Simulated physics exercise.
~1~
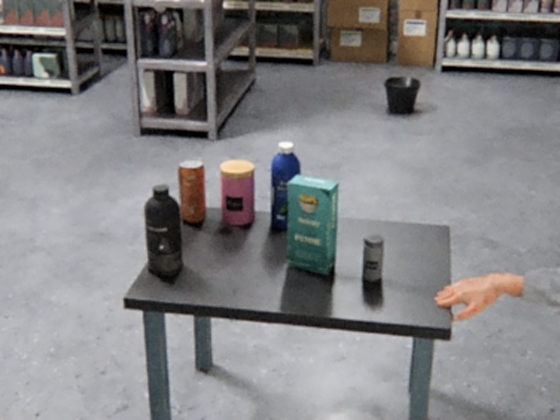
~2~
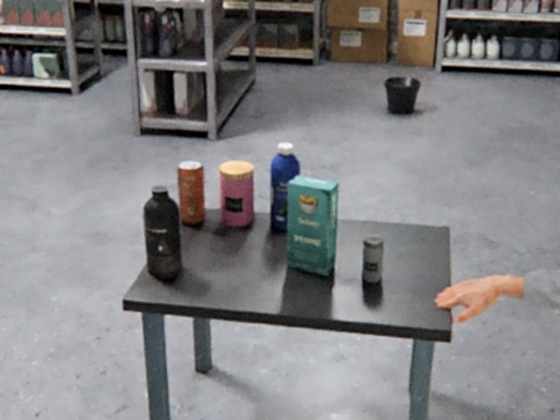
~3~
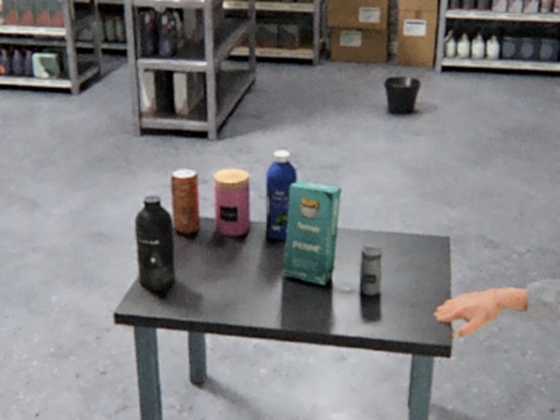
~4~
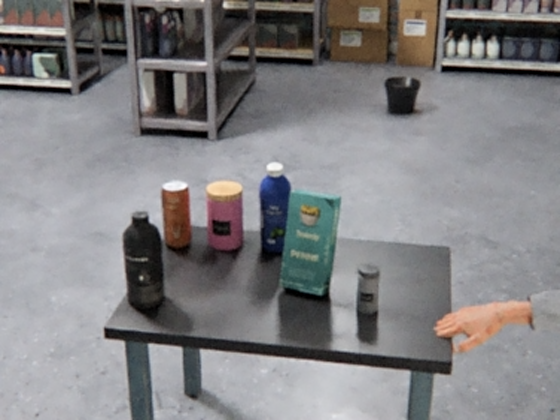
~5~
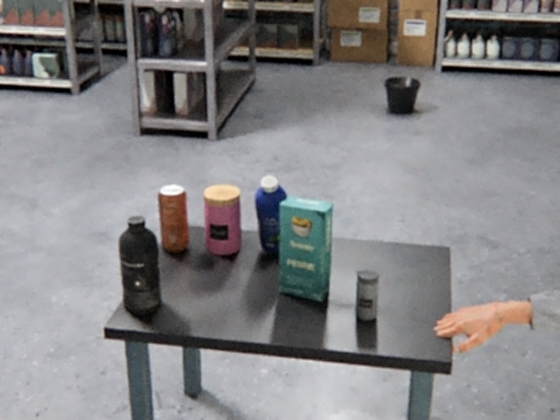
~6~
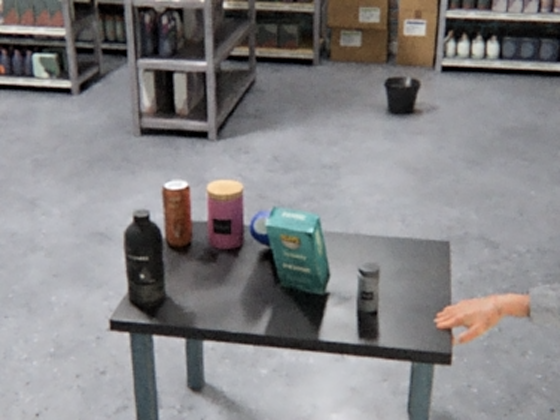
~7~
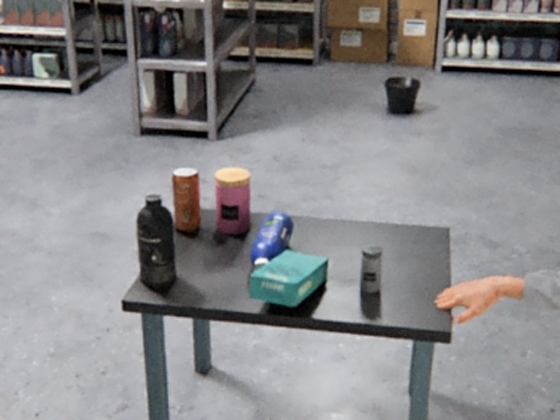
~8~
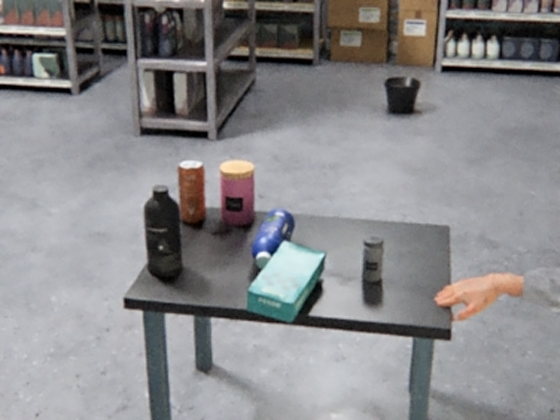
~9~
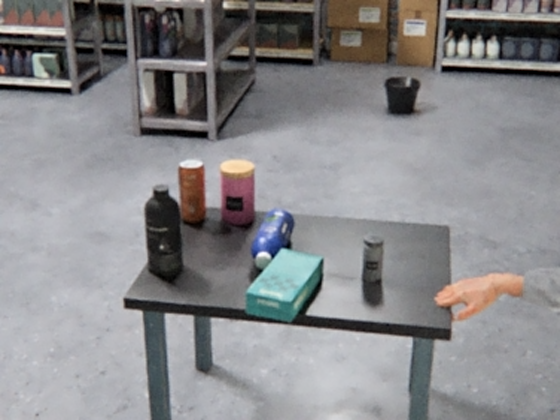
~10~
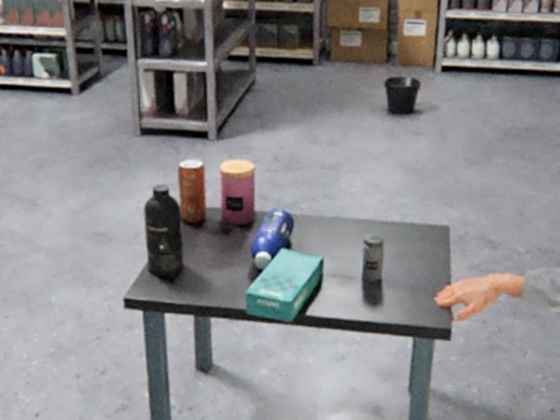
In the video, a hand rests at the edge of a small black table holding bottles, cans and a turquoise packet as the table shifts toward the viewer and then back; the blue bottle and the packet topple and stay lying down, while the others remain upright.
